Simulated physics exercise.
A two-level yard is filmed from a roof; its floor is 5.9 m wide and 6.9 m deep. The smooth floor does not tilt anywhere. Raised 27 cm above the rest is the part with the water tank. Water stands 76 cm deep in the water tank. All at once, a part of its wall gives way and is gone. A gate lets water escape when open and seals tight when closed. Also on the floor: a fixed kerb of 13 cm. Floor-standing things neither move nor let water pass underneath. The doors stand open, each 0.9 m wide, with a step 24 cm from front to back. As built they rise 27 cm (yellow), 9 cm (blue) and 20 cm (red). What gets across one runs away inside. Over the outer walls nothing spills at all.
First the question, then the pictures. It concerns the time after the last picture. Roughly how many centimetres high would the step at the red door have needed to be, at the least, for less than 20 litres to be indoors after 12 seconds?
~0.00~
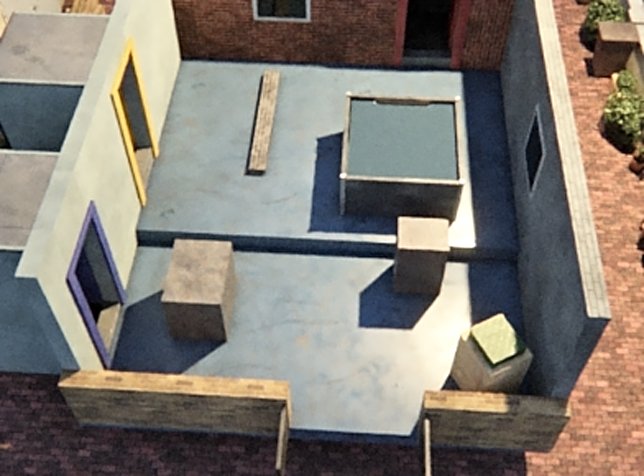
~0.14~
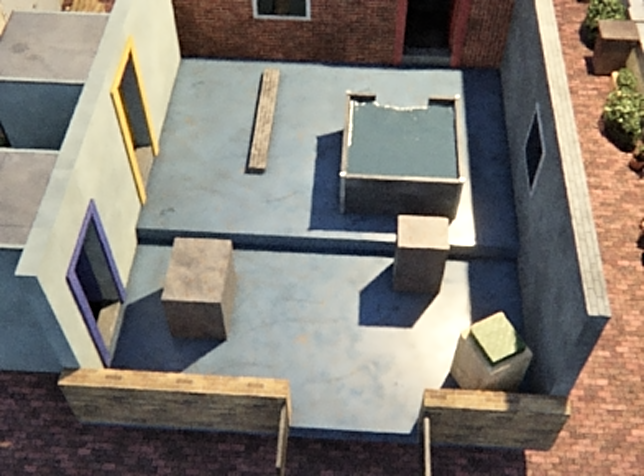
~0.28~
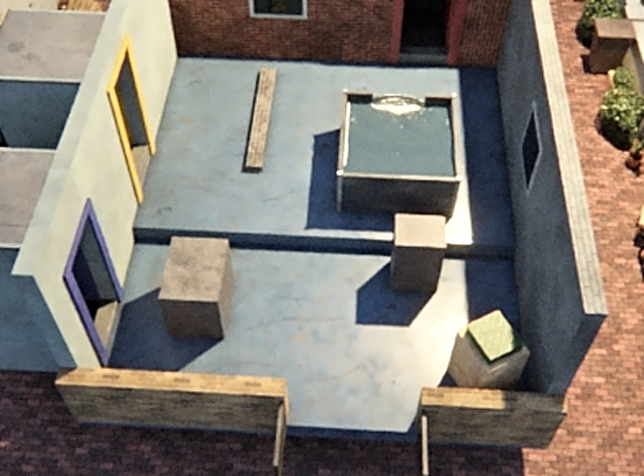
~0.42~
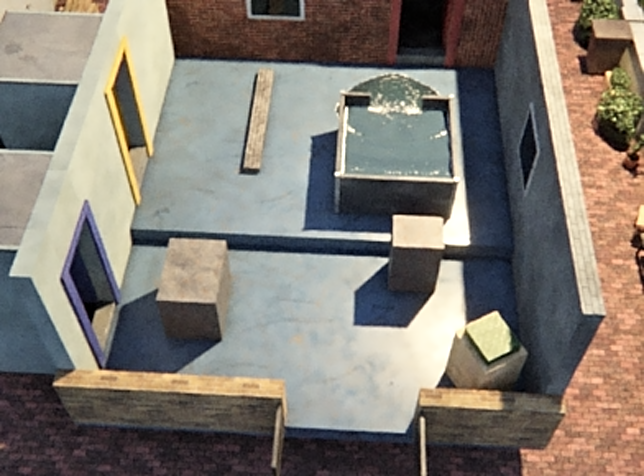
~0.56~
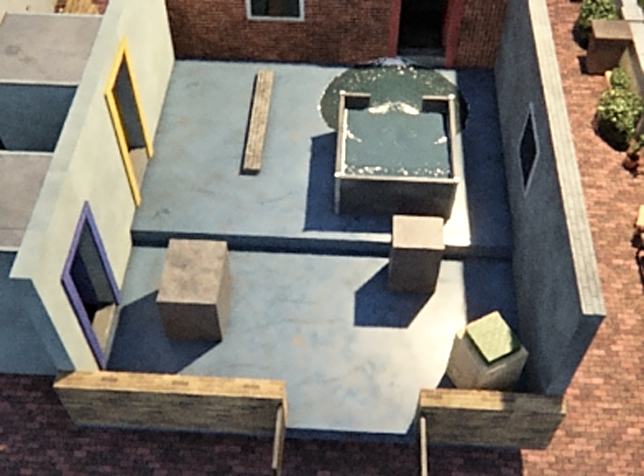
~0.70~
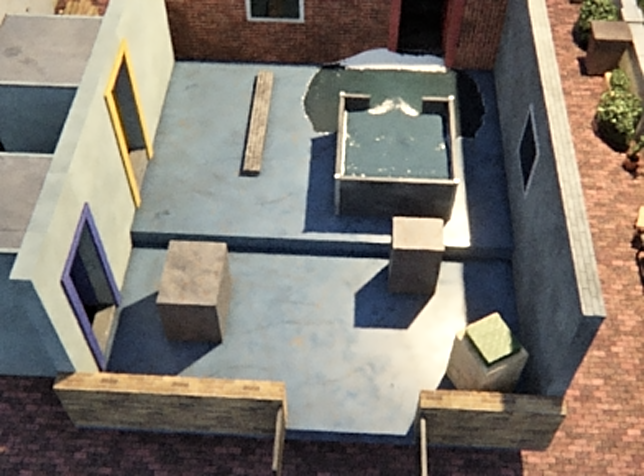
At least 33 cm or so.
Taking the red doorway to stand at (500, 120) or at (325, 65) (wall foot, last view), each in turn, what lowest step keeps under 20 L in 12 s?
11.5 and 19 cm.
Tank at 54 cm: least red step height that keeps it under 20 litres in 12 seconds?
About 22 cm.
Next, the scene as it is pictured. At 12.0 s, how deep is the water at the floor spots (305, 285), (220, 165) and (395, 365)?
Going through the spots in order gives 6, 3 and 4 centimetres.
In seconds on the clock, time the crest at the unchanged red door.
The level tops out near 1.2 seconds.
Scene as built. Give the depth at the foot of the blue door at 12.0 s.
Lab note: Depth approx. 9.0 cm.
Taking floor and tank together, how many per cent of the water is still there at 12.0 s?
Something near 84 out of a hundred parts.
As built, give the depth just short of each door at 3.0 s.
Yellow 1, blue 0, red 23 cm.
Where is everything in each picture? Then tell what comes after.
The first picture shows still water, 76 cm deep, in the water tank at (402, 140); the red door at (432, 22) is dry.
In the second picture, water pours out on the far side and has run 0.3 m, to a hidden place; about 11 cm deep outside, 76 cm at the back.
In the third picture, water pours out on the far side and has run 0.8 m, to a hidden place; about 12 cm deep outside, 76 cm at the back.
In the fourth picture, water pours out on the far side and has run 1.5 m, to (392, 76); about 8 cm deep outside, 72 cm at the back.
In the fifth picture, the front is at (422, 67), 1.8 m from the gap on the far side; 3.5 m2 of floor is wet, 64 cm left at the back.
In the sixth picture, the front is at (403, 53), 2.0 m from the gap on the far side; 4.5 m2 of floor is wet, 66 cm left at the back; water is at the red door at (425, 22).
After 1.4 s water covers 15 % of the floor, deepest (48 cm) near (487, 71); 37 cm at the red door, 47 litres in over its 20 cm step.
After 3.0 s water covers 35 % of the floor, deepest (27 cm) near (487, 71); 23 cm at the red door, 127 litres in over its 20 cm step.
After 12.0 s water covers 95 % of the floor, deepest (11 cm) near (145, 245); 6 cm at the red door, 138 litres in over its 20 cm step.
At the red door as built, the water arrived by 0.6 s and peaked near 38 cm at 1.2 s.
With a step of 29 cm, 46 litres would have come in within the 12 s; with 39 cm, 3 litres. So under 20 litres takes about 33 cm.
